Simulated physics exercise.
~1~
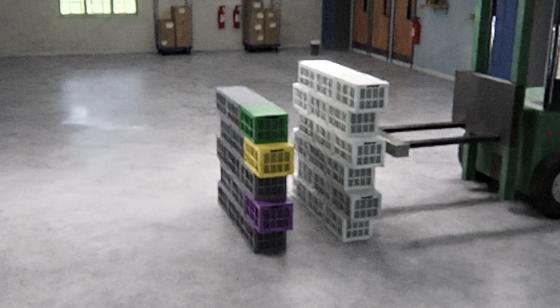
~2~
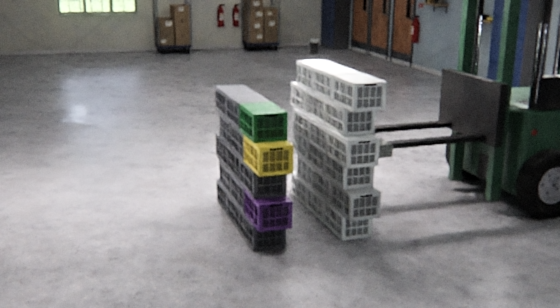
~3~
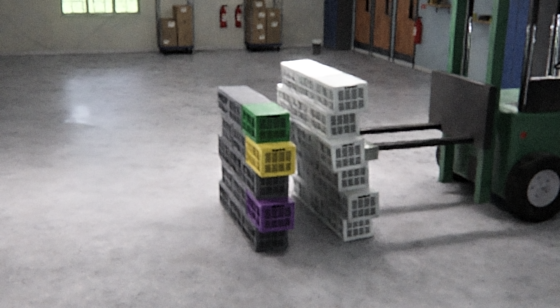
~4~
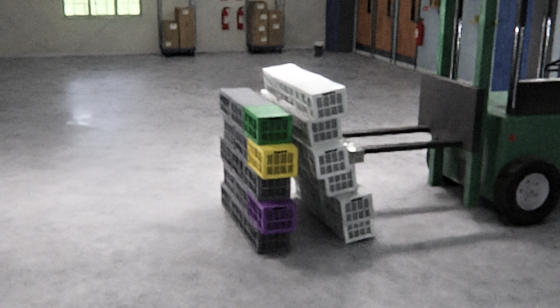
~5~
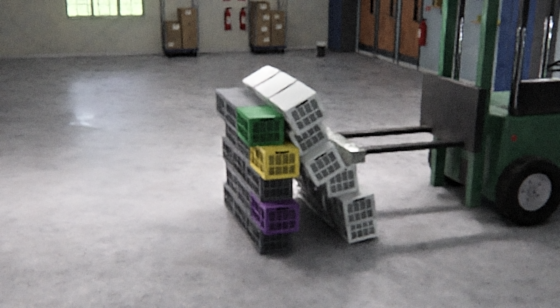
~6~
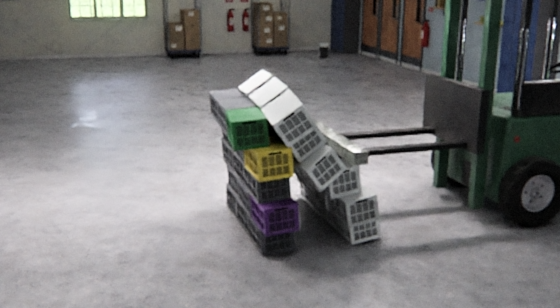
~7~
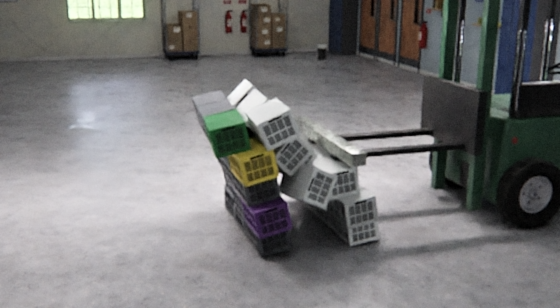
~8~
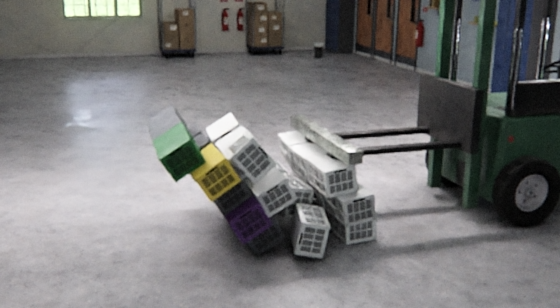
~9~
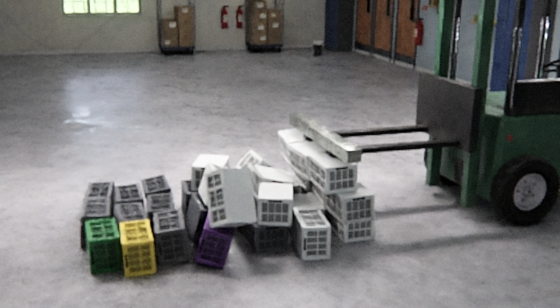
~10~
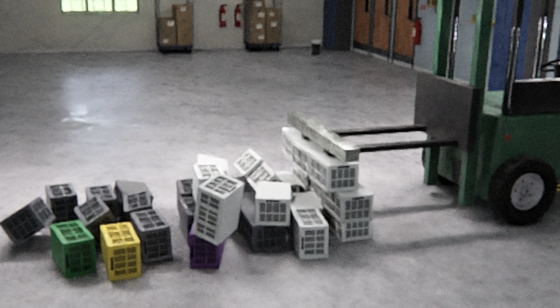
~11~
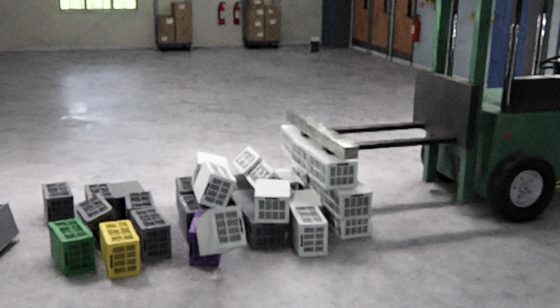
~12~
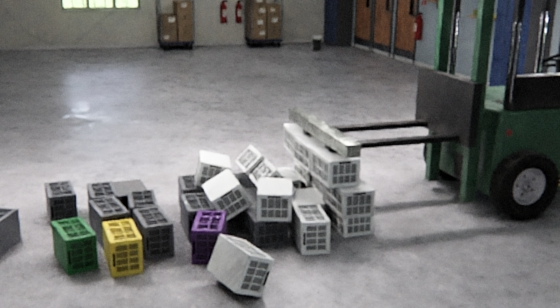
A stack of white crates toppled left into a darker stack as a green forklift pushed a beam against it, and both came down, leaving crates strewn across the floor, with the green, yellow and purple ones lying among them.
